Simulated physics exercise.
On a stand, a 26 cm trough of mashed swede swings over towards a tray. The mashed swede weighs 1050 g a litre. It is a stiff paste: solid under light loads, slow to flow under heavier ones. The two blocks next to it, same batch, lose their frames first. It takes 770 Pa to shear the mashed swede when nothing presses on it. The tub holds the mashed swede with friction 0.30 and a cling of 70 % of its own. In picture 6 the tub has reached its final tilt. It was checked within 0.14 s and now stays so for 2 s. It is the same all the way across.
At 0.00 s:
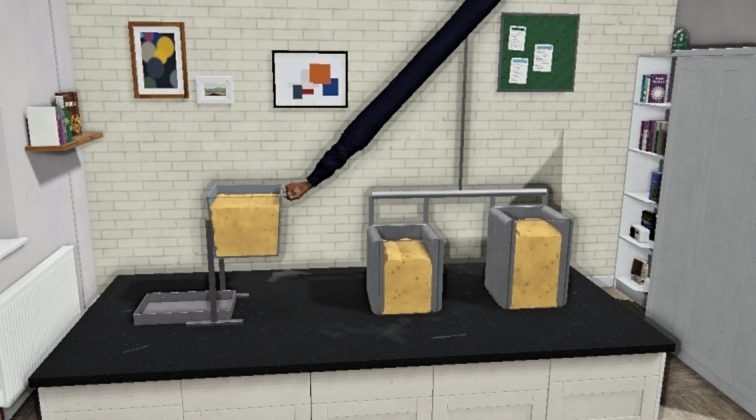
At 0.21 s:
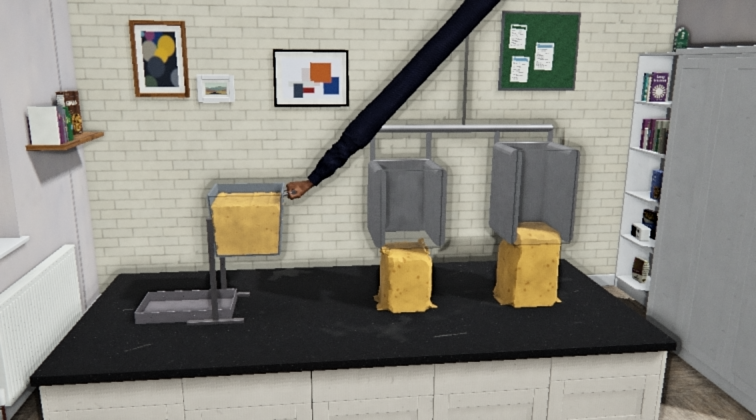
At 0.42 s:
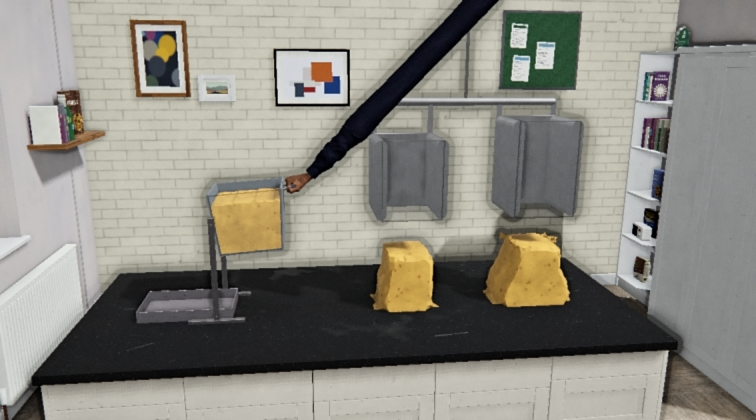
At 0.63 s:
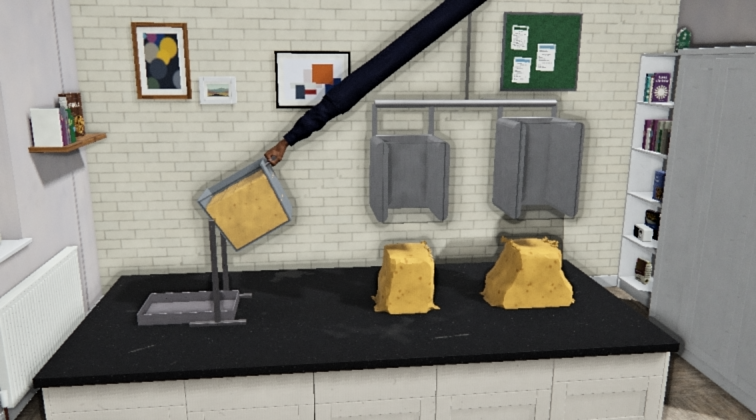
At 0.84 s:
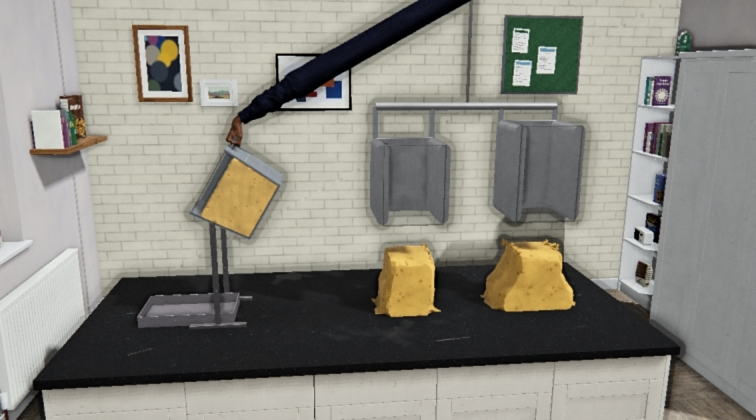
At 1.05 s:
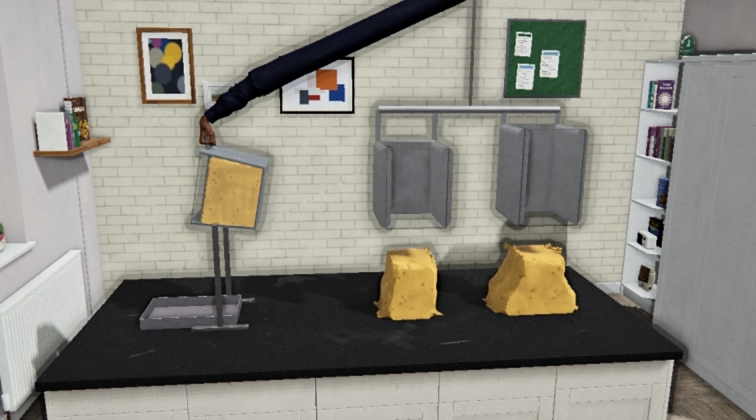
A grey frame lifts two open-fronted moulds off yellow mashed swede blocks on a black counter; the left block barely settles while the right slumps and spreads at its base. A dark-sleeved arm then swings the grey tub of yellow mash at left anticlockwise, its mash staying inside, above a grey tray. The front-on, slightly raised view of the white-brick room shifts very slightly.
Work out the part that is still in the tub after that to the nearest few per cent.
About 100 %.
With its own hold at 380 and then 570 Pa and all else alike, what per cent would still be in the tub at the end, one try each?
In turn about 60 %, 95 %.
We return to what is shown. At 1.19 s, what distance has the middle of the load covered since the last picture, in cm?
Roughly 0 cm.
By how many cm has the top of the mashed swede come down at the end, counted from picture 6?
Some 0 cm.
After 1.19 s, the tub is at 80 degrees and holds 100 %.
After 1.36 s, the tub is at 80 degrees and holds 100 %.
After 1.53 s, the tub is at 80 degrees and holds 100 %.
After 1.70 s, the tub is at 80 degrees and holds 100 %.
After 3.05 s, at the end, the tub is at 80 degrees and holds 100 %.
